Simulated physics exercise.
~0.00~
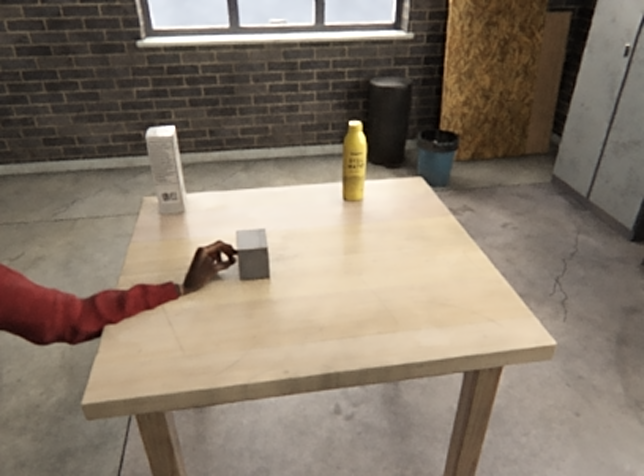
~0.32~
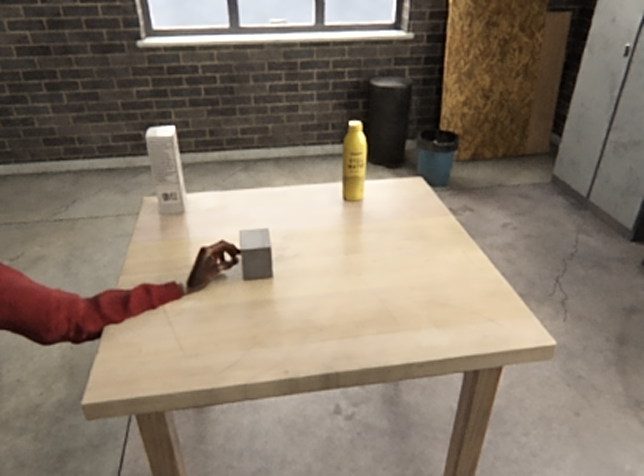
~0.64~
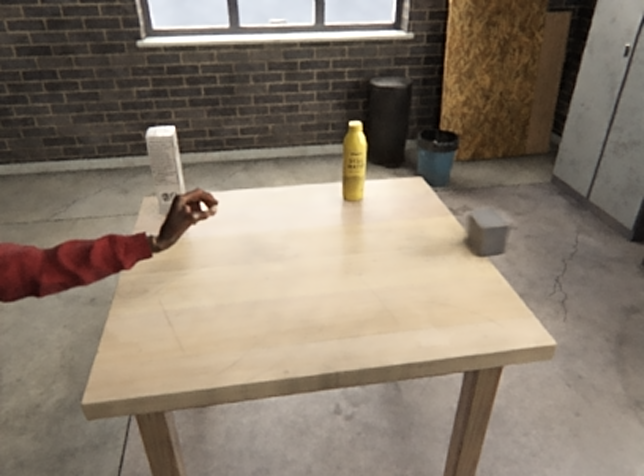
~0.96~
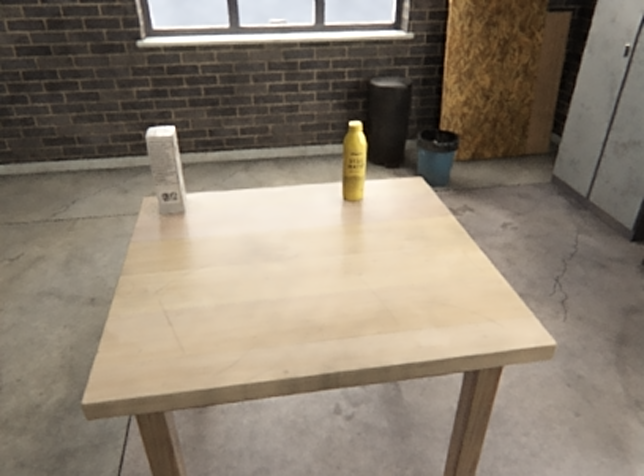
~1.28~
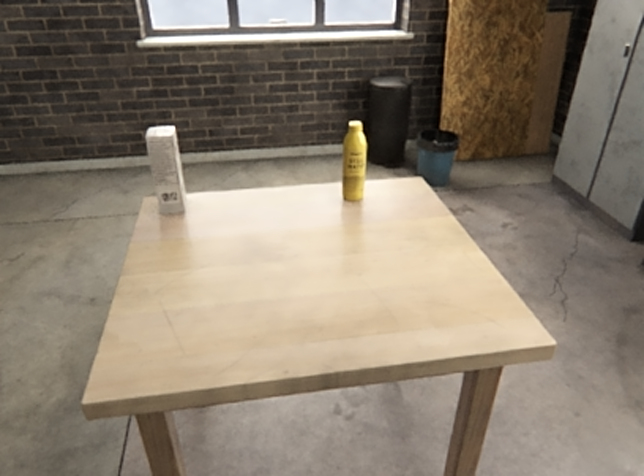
We see a hand in a red sleeve beside a grey block on a wooden table, with a white carton and yellow bottle behind. The block slides right to the table's edge as the hand draws back, then goes off the table, leaving the carton and bottle in place.
